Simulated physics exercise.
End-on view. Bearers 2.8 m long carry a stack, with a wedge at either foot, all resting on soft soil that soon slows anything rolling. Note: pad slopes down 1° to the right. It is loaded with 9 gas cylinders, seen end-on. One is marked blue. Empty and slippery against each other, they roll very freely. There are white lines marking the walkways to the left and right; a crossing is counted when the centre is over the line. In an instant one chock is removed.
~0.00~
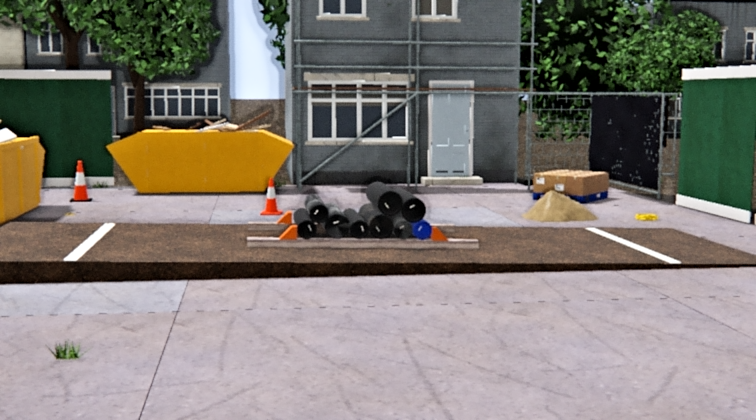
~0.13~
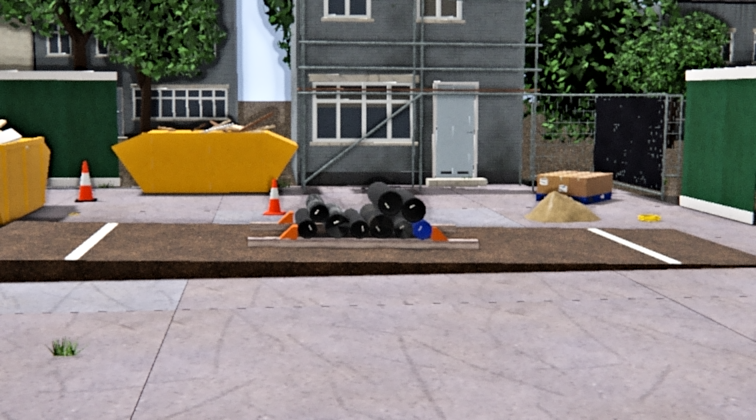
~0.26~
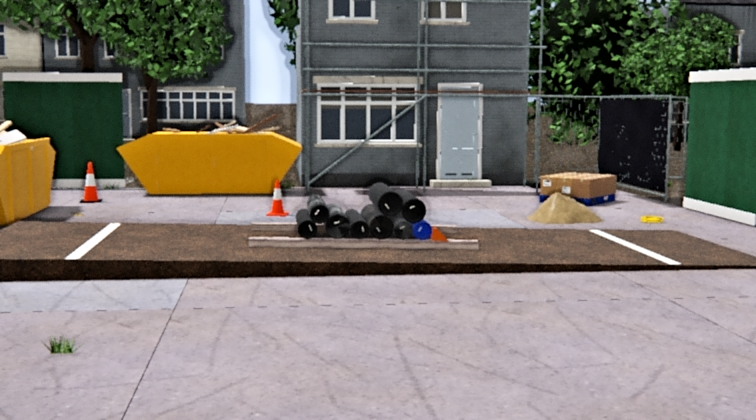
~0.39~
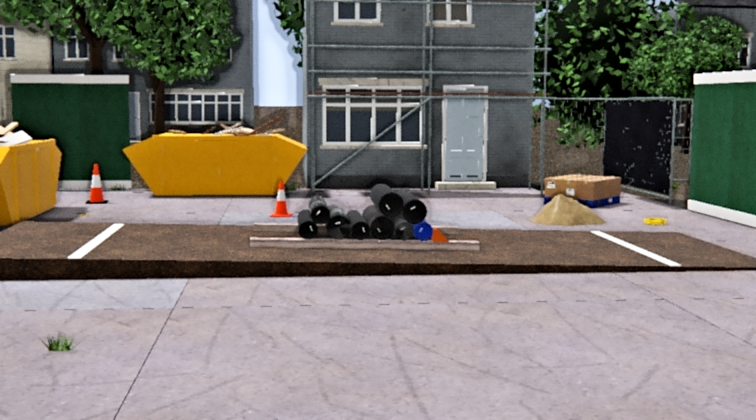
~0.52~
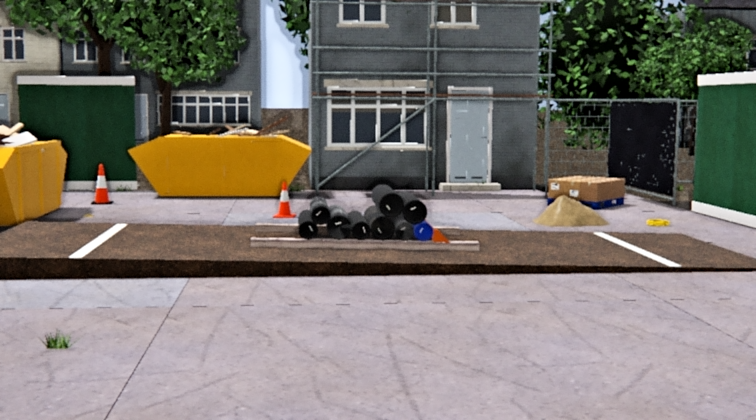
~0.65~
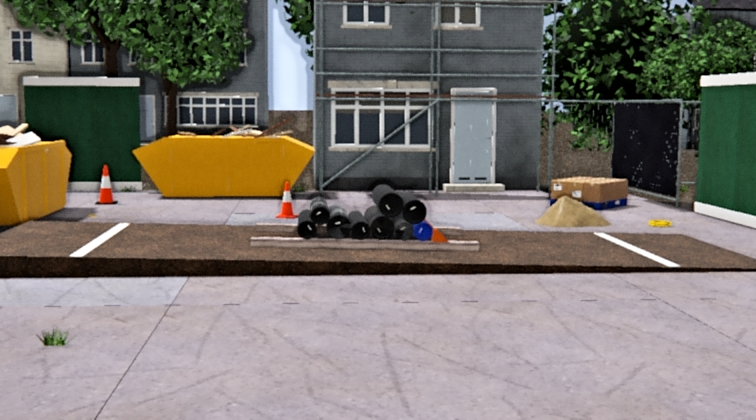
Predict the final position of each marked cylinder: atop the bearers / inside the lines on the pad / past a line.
Final position: Atop the bearers.
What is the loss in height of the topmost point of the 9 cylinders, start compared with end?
0 cm.
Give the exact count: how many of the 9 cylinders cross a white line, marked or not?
The exact total comes out at 0.
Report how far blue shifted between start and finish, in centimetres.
Moved: Blue 0.
After 1.0 s, blue is on the bearers, 70 cm from the bearers' right end; 0 over a line so far.
At rest (6.5 s), blue is on the bearers, 70 cm from the bearers' right end; 0 over a line so far.
